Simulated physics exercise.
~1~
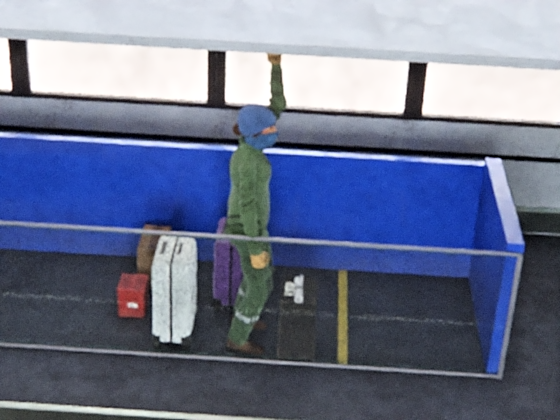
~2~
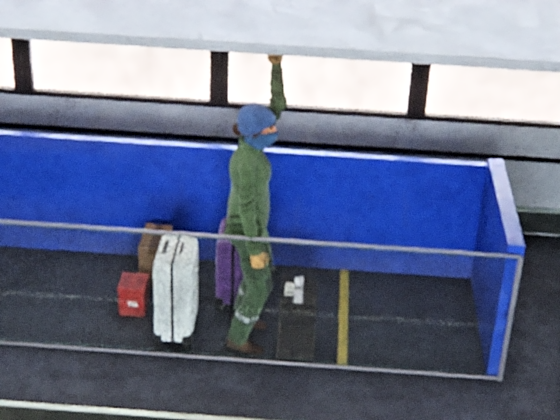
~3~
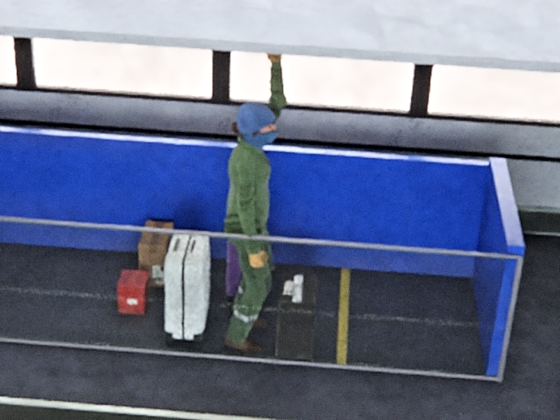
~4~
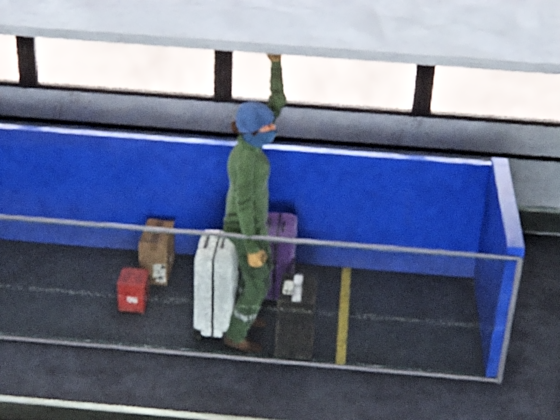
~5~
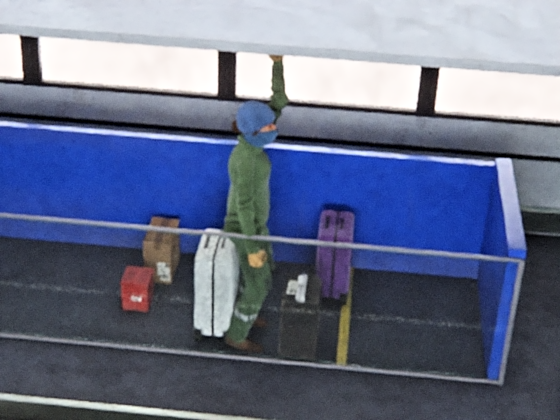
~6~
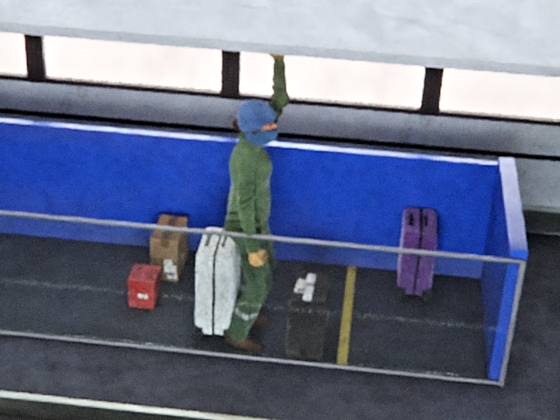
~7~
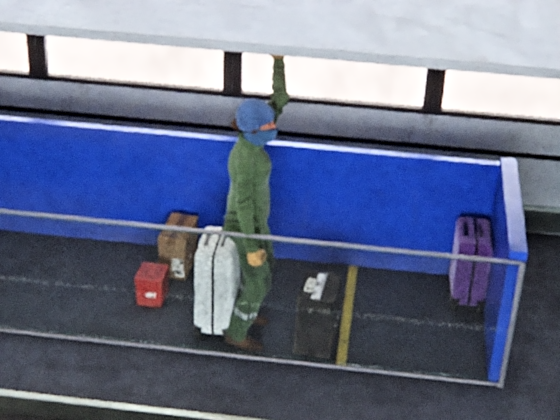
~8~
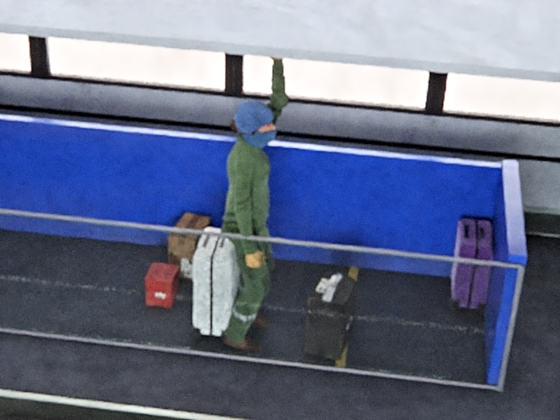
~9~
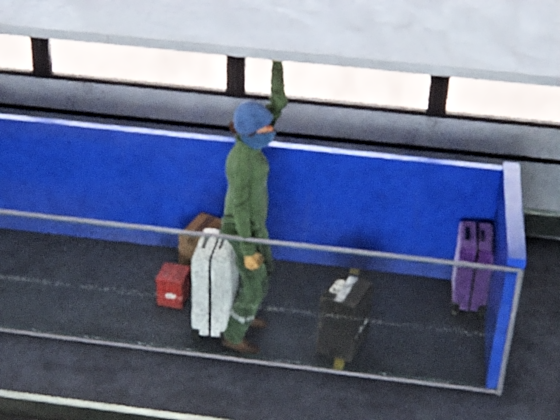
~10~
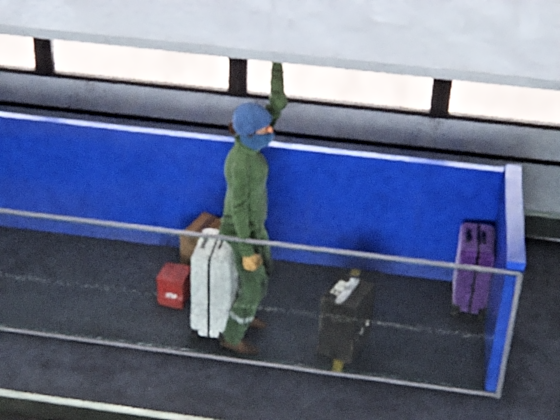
A passenger in green with a blue head covering stands with one arm raised to the ceiling in a blue-walled tram bay, seen from above and to the side. Around them stand a white wheeled case, a purple one, a black pack, a brown carton and a red tub. The purple case rolls right behind the passenger, while the white case shifts right and stops against their legs. The purple case crosses the yellow line and halts by the end wall. The black pack, carton and tub then slide a little right, the pack ending over the line, and everything rests upright.
